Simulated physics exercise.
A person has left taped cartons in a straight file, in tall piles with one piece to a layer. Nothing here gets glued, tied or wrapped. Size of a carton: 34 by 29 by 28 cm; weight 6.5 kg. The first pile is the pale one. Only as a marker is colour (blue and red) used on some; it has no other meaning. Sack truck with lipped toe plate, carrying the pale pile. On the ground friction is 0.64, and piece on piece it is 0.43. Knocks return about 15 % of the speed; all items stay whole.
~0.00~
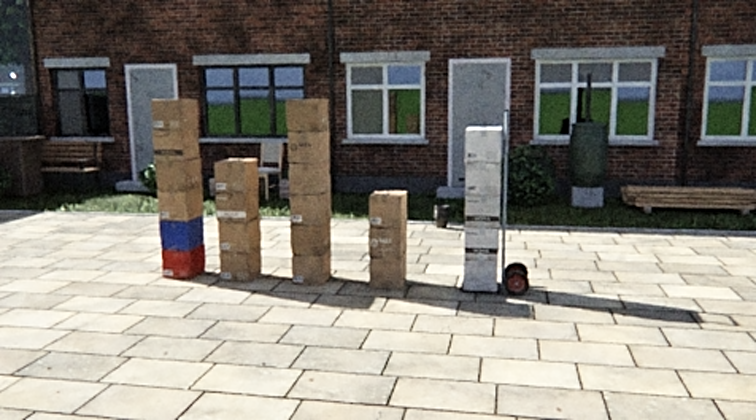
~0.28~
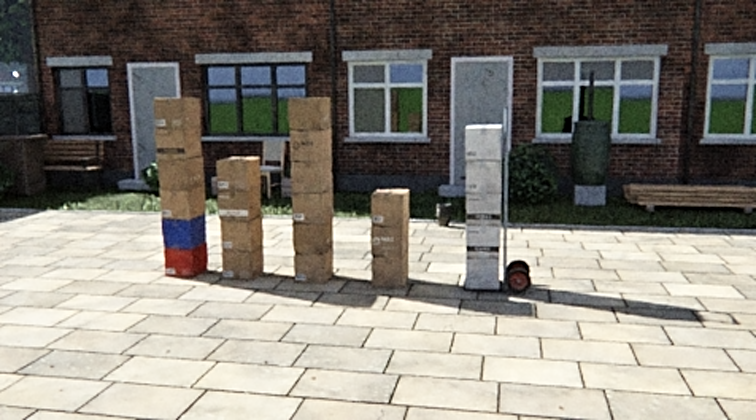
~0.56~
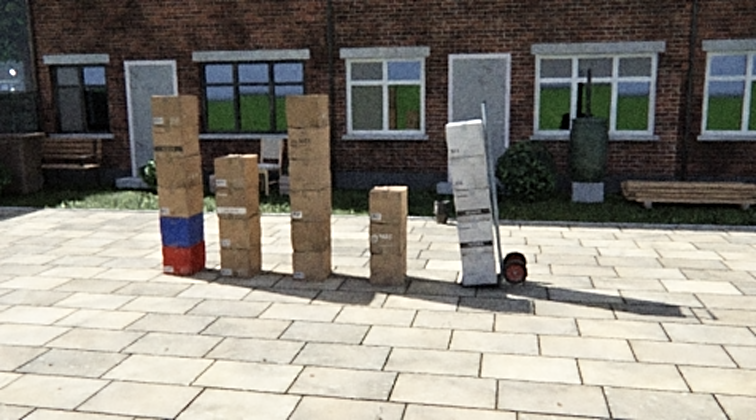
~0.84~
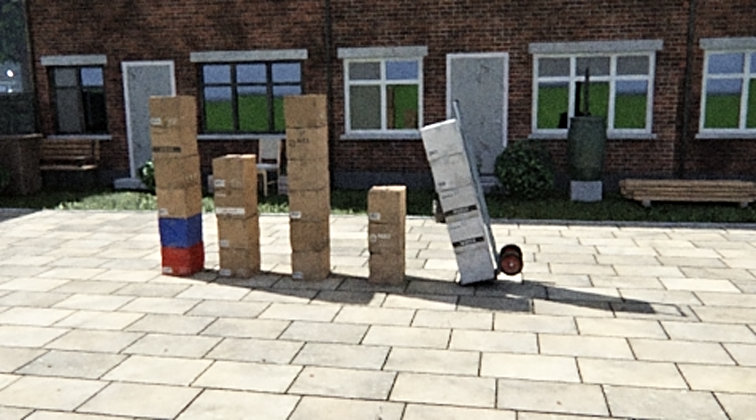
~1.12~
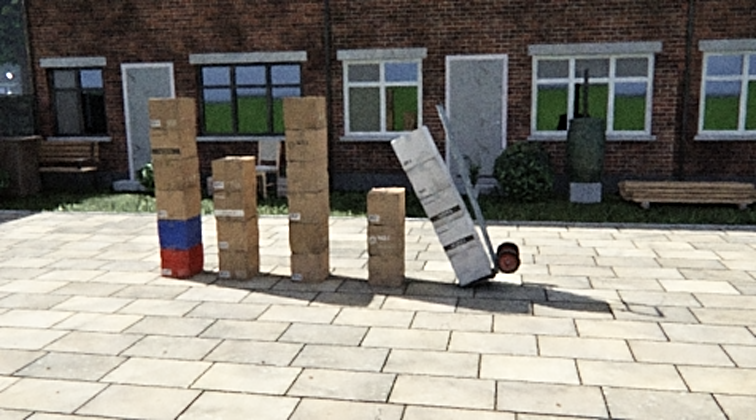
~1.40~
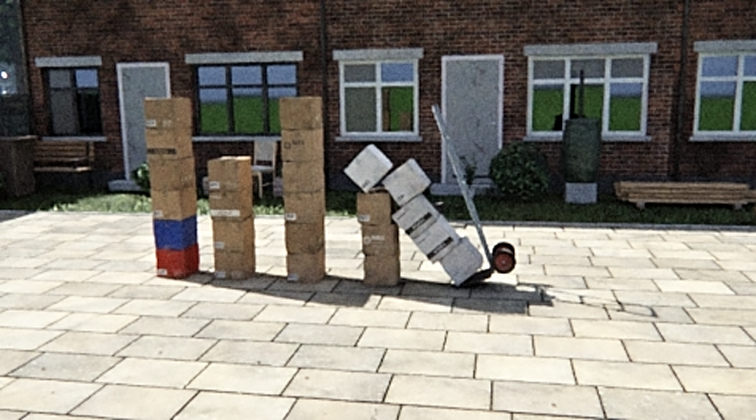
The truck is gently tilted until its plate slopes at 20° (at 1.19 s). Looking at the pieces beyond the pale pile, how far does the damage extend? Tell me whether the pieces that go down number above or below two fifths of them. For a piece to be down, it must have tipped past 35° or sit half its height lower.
They number above two fifths.
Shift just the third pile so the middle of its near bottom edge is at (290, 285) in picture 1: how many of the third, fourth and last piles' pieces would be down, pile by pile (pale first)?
Third 5, fourth 4, last 6 down.
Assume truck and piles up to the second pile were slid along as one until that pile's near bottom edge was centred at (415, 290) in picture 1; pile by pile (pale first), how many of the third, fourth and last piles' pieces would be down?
In that case third 0, fourth 0, last 0.
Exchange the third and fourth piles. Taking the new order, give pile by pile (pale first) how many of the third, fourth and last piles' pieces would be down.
After the swap, the third pile would have 4 down, the fourth 6 and the last 5.
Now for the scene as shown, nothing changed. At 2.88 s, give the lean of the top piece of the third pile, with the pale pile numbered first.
About 20 degrees from upright.
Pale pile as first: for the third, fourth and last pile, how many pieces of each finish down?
Pile by pile: Third 6, fourth 4, last 6.
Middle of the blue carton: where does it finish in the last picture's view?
Near (119, 257).
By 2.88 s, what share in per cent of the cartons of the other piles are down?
By then 10 %.
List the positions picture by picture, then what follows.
In the first picture (each place is the centre of the face we see best), truck frame (506, 148) 0° forward; blue carton (174, 236); red carton (176, 265); the others all in place.
Truck frame (506, 146) 1° forward; blue carton (176, 234), in the second picture.
Truck frame (488, 140) 7° forward, top of the pale pile leaning 7°; blue carton (174, 232); the others all in place, in the third picture.
Truck frame (465, 137) 15° forward, top of the pale pile leaning 15°; blue carton (173, 233); the others all in place, in the fourth picture.
Truck frame (450, 140) 20° forward, top of the pale pile leaning 26°; blue carton (172, 235); the others all in place, in the fifth picture.
Truck frame (446, 140) 20° forward, top of the pale pile leaning 46°; blue carton (167, 235); red carton (170, 264); one has shifted, in the sixth picture.
By 2.88 s, 5 of the pale pile down; 2 of the 19 other cartons down.
By 3.90 s, 5 of the pale pile down; 18 of the 19 other cartons down; blue carton tilted 48°; red carton tilted 48°.
When it is over (6.1 s), 5 of the pale pile down; 18 of the 19 other cartons down; red carton on its side; blue carton on its side. That is 95 per cent. In pixels of the last frame, middles, red carton near (151, 258), blue carton near (119, 257).
